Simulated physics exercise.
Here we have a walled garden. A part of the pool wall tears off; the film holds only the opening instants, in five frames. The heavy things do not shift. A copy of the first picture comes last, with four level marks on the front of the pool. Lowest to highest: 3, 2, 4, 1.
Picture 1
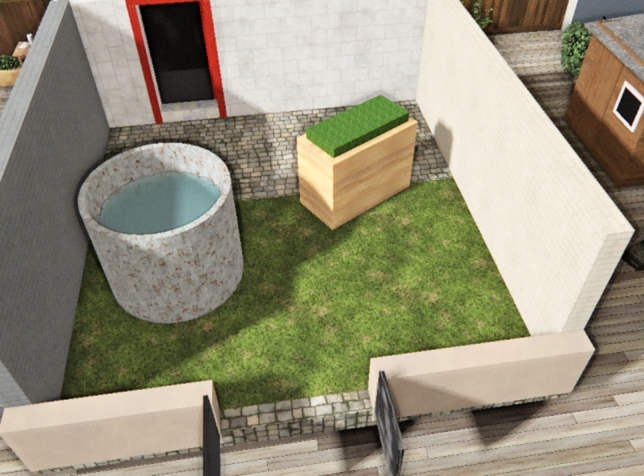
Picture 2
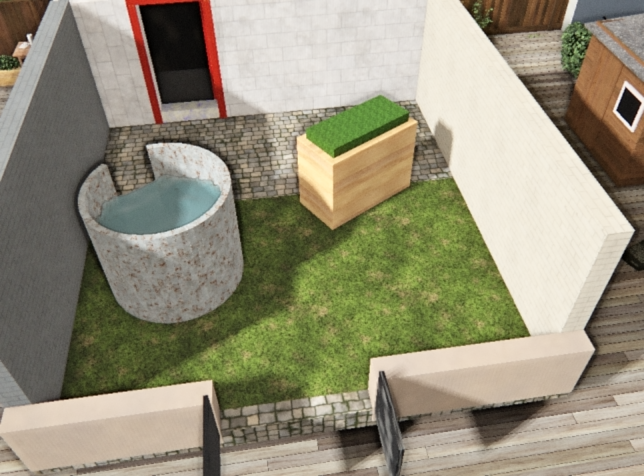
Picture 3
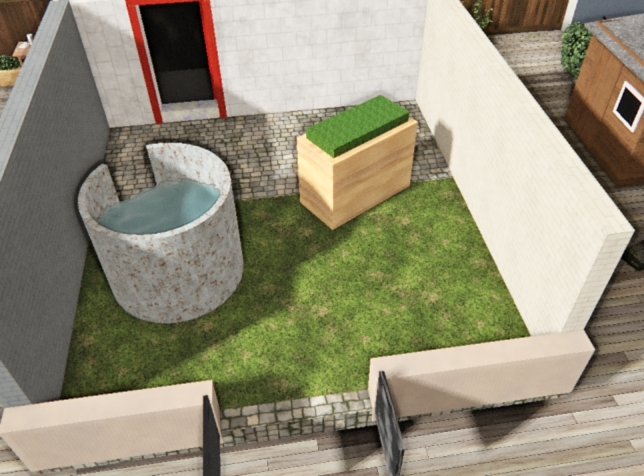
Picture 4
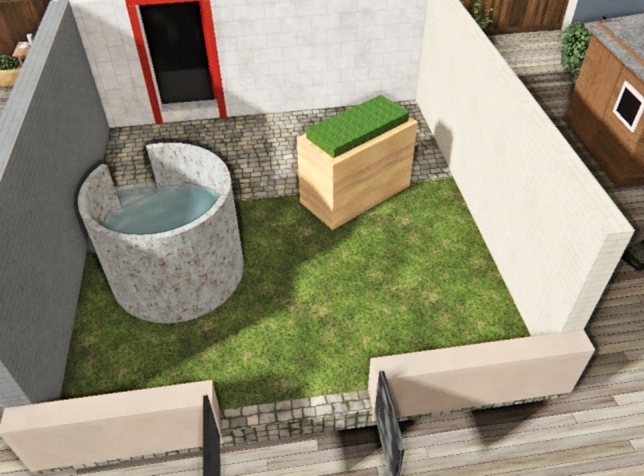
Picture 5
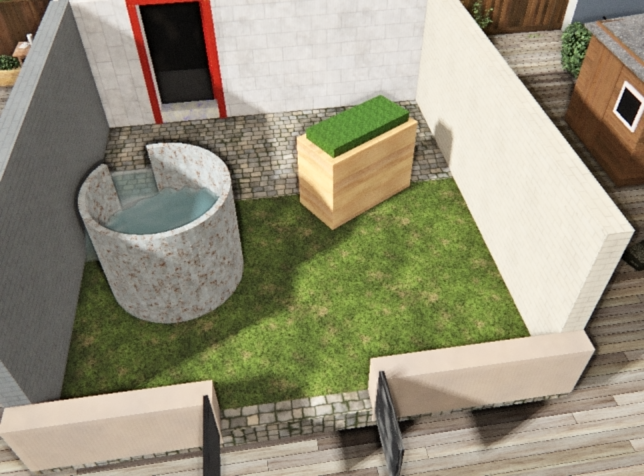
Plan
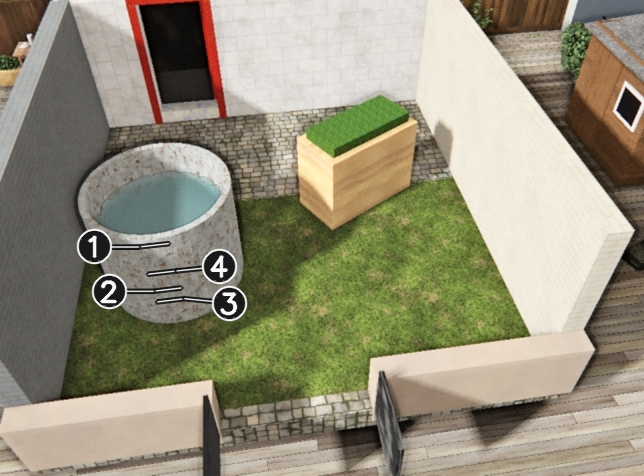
In the video, a round stone pool of water stands in a walled garden with grass, a red doorway and a wooden block; a gap appears in the pool's back wall, and the water surface ripples and lowers.
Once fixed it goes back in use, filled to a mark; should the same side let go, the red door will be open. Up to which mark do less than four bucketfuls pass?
Take 4.
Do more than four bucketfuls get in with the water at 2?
No, that is safe.
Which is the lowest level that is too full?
1 it is.
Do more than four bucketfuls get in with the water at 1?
Yes, it does.
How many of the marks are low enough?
Three.
On the marked copy, 1 at (153, 245); 2 at (167, 289); 3 at (170, 300); 4 at (162, 272); from the bottom up 3, 2, 4, 1.
With 1, about 10 bucketfuls get in.
With 2, a splash gets over, under a bucket.
With 3, nothing gets over.
With 4, a bucket or two gets in.
